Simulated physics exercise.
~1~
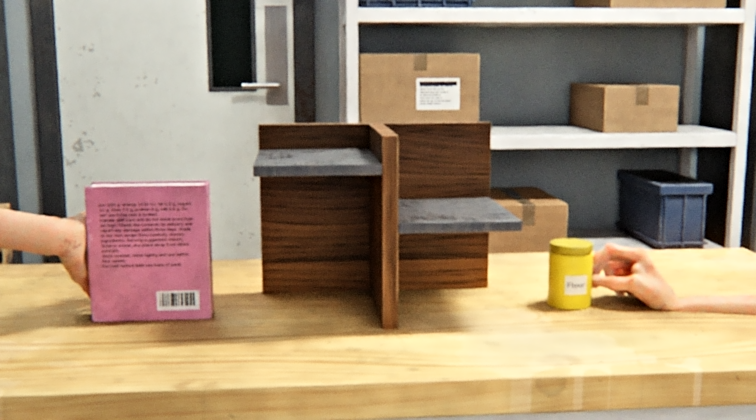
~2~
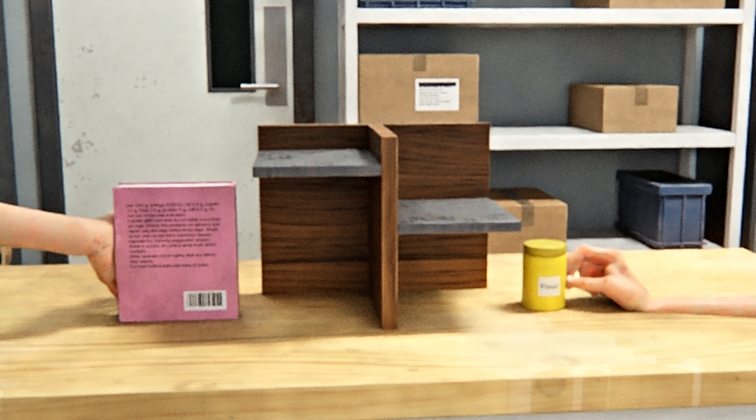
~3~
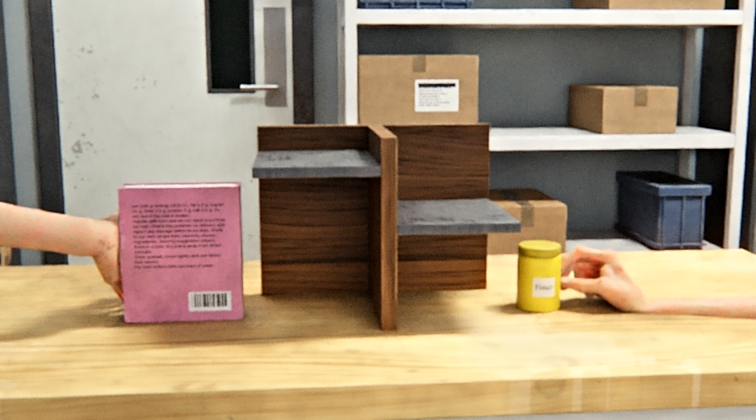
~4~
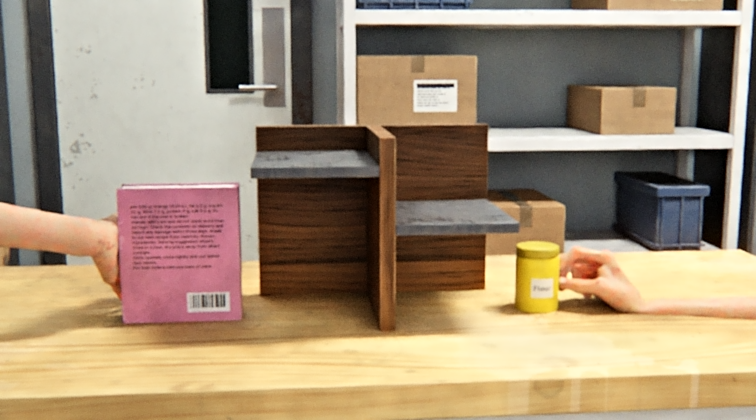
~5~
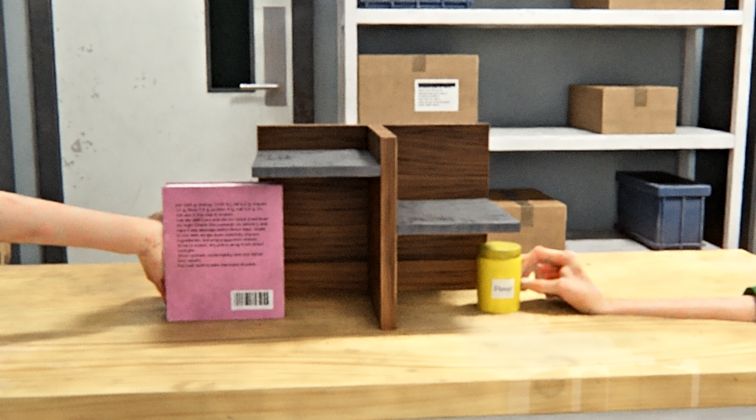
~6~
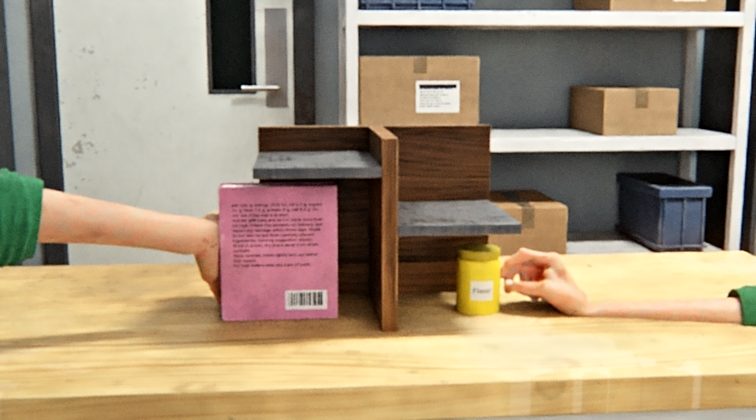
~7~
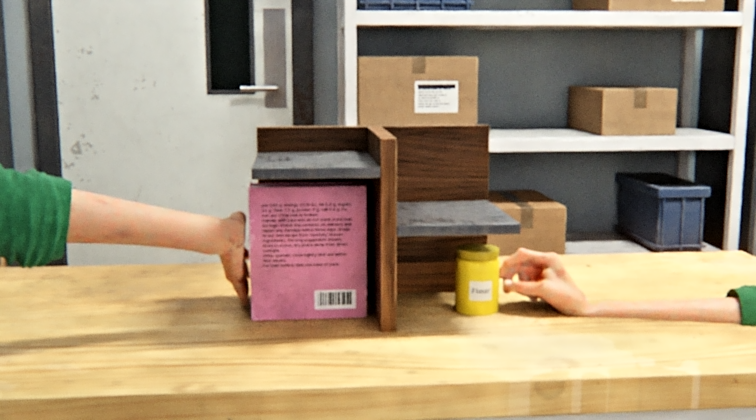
The footage shows two hands sliding an upright pink book rightward and a yellow jar leftward along a wooden table toward a small dark rack, until the jar sits under the low right shelf and the book fits beneath the left one, both clearing the shelves.
